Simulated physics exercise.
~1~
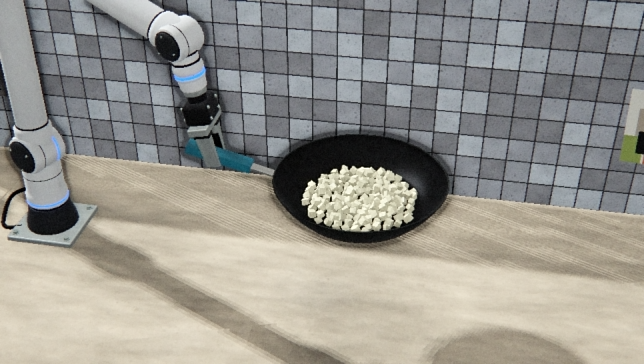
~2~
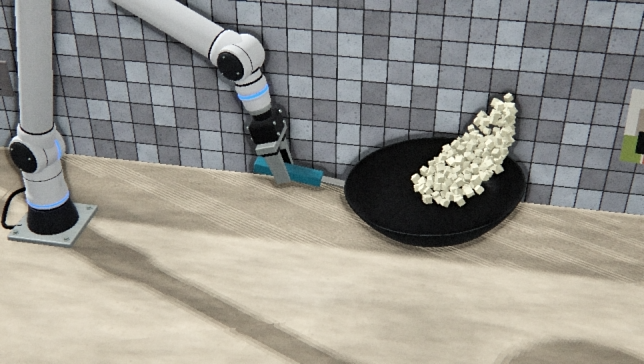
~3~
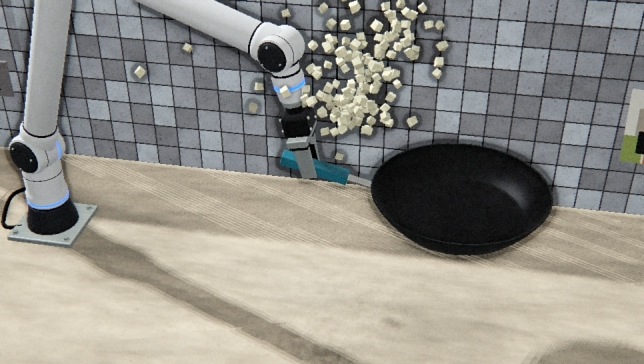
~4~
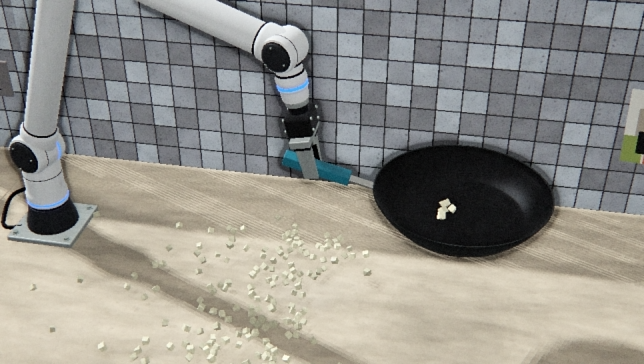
On a wooden counter by a tiled wall, a robot arm jerks a black frying pan, flinging pale cubes out until few remain.
